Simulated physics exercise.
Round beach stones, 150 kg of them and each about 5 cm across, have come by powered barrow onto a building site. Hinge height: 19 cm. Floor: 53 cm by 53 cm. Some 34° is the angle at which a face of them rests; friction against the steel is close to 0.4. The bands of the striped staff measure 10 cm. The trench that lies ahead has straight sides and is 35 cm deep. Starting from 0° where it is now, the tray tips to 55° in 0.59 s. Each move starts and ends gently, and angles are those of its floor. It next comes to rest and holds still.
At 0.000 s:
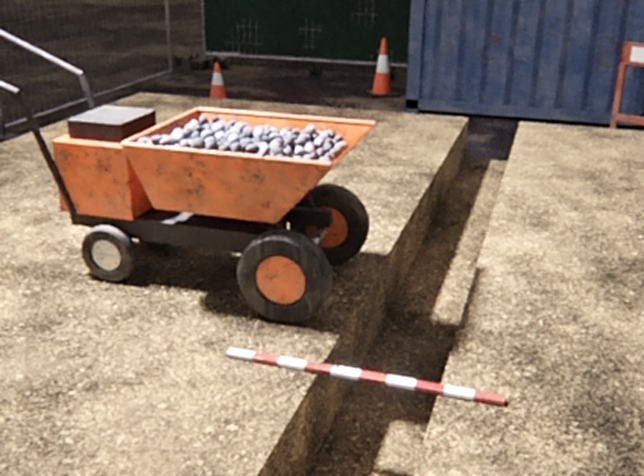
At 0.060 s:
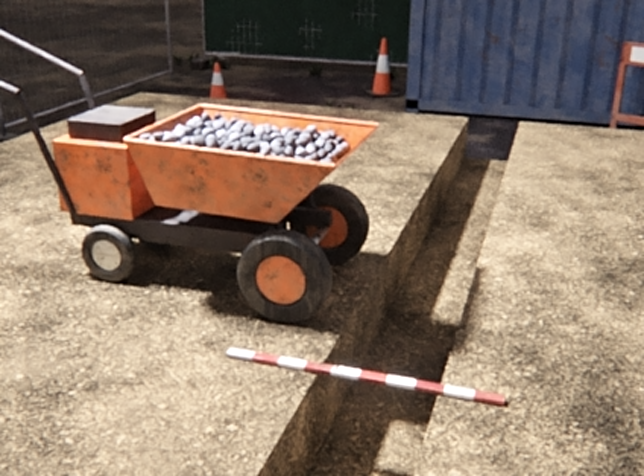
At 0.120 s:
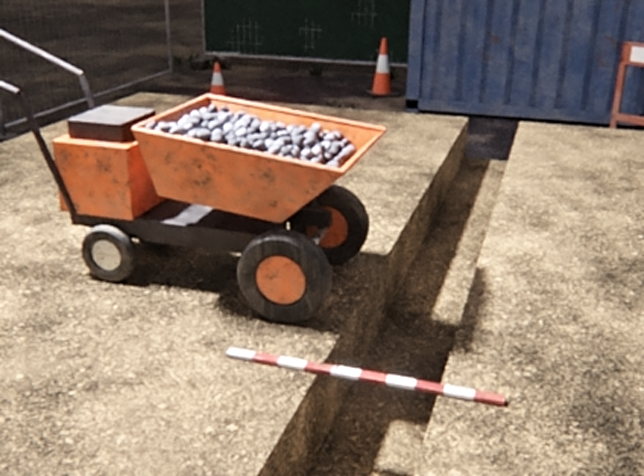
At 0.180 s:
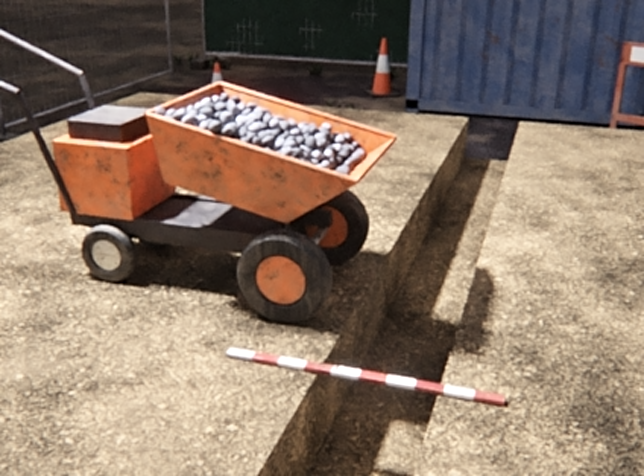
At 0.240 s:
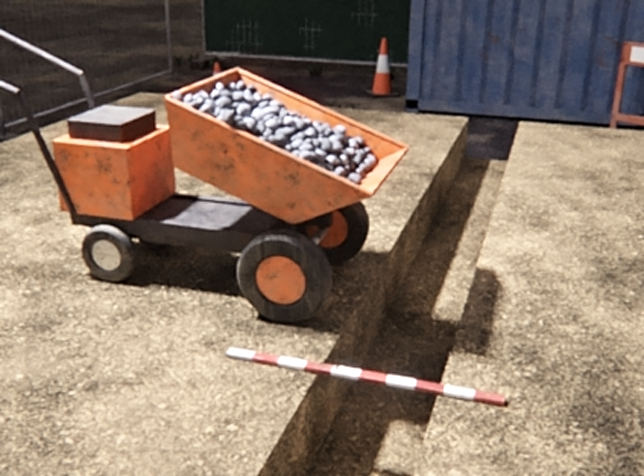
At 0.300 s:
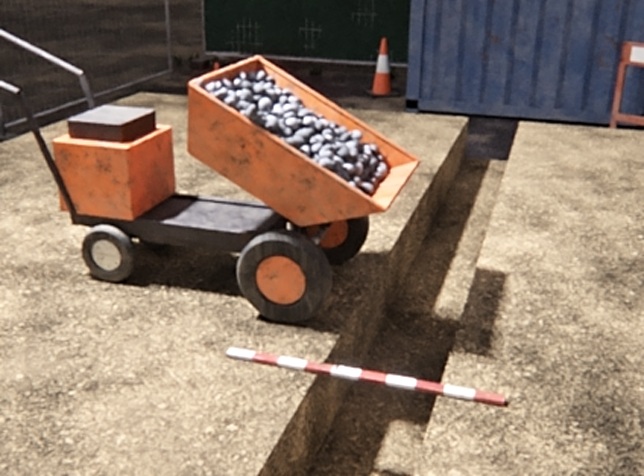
An orange powered barrow beside a straight-sided trench steadily raising the back of its tray, tilting rounded grey stones toward the right.
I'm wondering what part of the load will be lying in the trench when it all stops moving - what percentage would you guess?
I would guess about 32 per cent.
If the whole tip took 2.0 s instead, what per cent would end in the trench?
Then some 50 per cent would.
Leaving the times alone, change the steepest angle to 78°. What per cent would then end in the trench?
About 35%.
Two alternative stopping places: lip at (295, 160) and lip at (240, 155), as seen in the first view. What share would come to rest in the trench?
Roughly 55 in a hundred from the first, 85 in a hundred from the second.
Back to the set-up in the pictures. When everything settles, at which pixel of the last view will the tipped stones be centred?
The tipped stones centre close to (503, 312).
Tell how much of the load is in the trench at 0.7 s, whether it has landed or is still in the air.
About 10 per cent by then.
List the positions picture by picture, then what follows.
In the first picture, the tray is at 0°, its lip at (331, 165); the top of the load is at (237, 130).
In the second picture, lip at (335, 167), floor tilted 2°, highest stones at (228, 127); the stones move at 0.4 m/s on average.
In the third picture, lip at (344, 173), floor tilted 6°, highest stones at (218, 117); the stones move at 0.7 m/s on average.
In the fourth picture, lip at (357, 182), floor tilted 12°, highest stones at (223, 104); the stones move at 1.0 m/s on average.
In the fifth picture, the tray is at 20°, its lip at (372, 195); the top of the load is at (239, 91); the stones move at 1.2 m/s on average.
In the sixth picture, the tray is at 28°, its lip at (385, 211); the top of the load is at (254, 81); the stones move at 1.2 m/s on average.
After 0.4 s the floor is at 46°; 100 % in the tray; the foremost stones are at (390, 220).
After 0.7 s the floor is at 55°; 87 % in the tray, 9 % in the trench, 4 % past the trench; the foremost stones are at (485, 279).
After 1.0 s the floor is at 55°; 39 % in the tray, 9 % in the trench, 52 % past the trench; the foremost stones are at (644, 339).
After 3.0 s the floor is at 55°; 11 % in the tray, 32 % in the trench, 57 % past the trench; the foremost stones are past the picture's edge.
